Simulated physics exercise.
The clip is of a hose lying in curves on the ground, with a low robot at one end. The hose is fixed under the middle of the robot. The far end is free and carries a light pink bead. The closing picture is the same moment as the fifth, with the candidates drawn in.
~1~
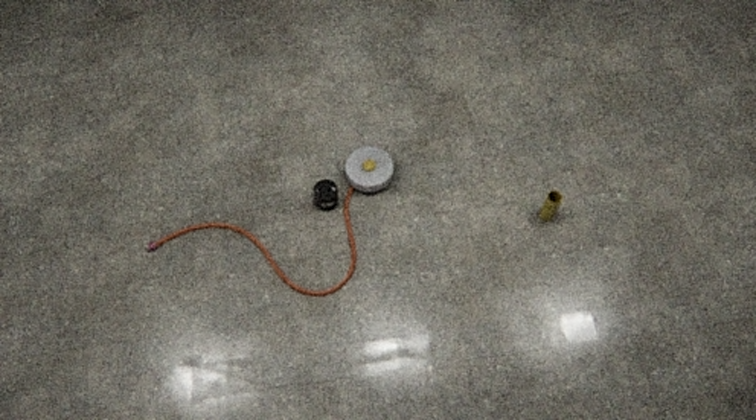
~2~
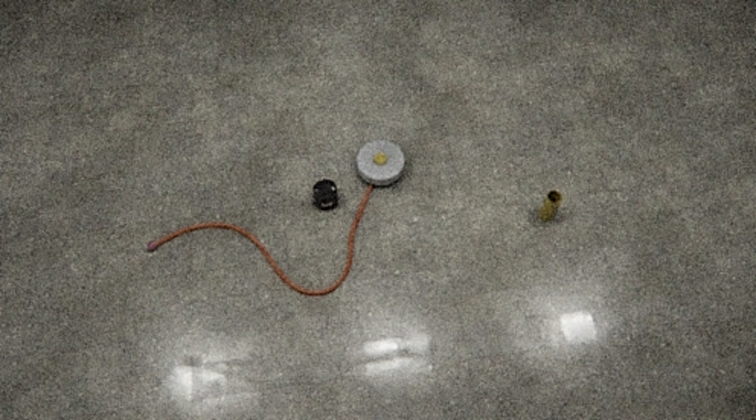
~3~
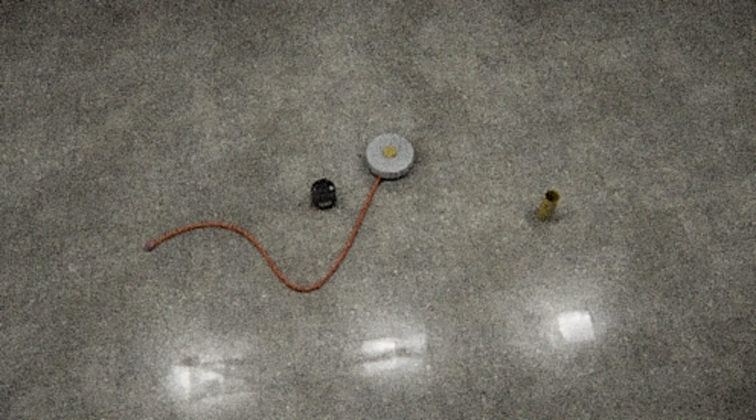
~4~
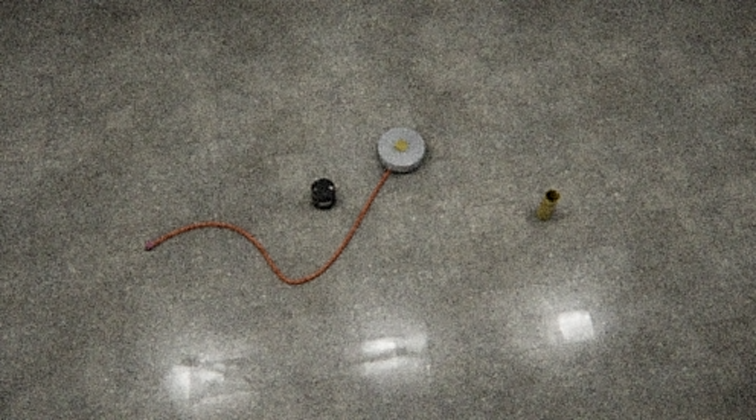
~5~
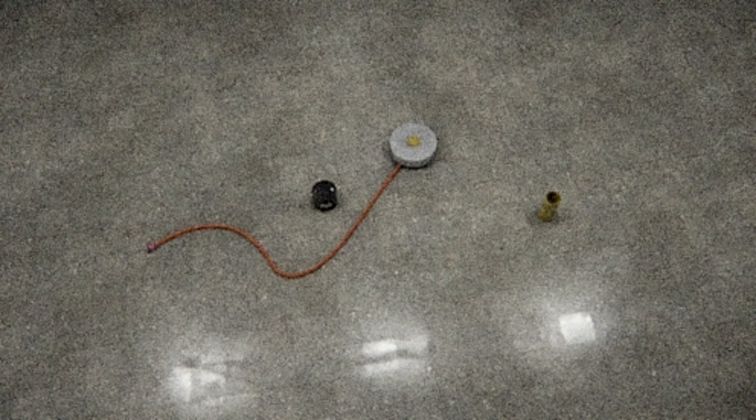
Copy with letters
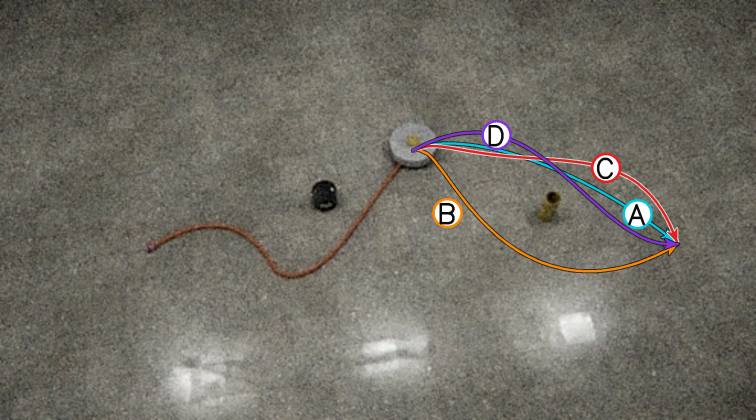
A low, round grey robot with a yellow centre moves slowly across a speckled grey floor, seen from above at an angle, with bright reflections along the near edge. An orange-red hose curves leftward from it to a free end, with a small black pot near the robot and a short yellow post to the right. The robot edges up and right, drawing the nearby bend straighter, while the hose's left end, pot, post and camera stay still.
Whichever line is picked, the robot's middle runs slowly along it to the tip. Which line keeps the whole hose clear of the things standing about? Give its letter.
The robot should drive B.
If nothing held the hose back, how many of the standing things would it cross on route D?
Two.
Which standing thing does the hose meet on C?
It is the black pot.
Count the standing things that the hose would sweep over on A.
In all, two.
On the copy, A from (413, 151) via (546, 165) to (674, 241); B from (413, 151) via (521, 253) to (678, 244); C from (413, 151) via (560, 160) to (677, 242); D from (413, 151) via (547, 161) to (678, 244).
On B. First, robot (487, 220), middle of the hose (310, 259), free end (151, 247).
Then, robot (603, 267), middle of the hose (410, 251), free end (231, 236).
Finally, robot (681, 240), middle of the hose (494, 254), free end (313, 241); nothing has been touched.
By contrast, A meets the black pot and yellow post; C meets the black pot; D meets the black pot and yellow post.
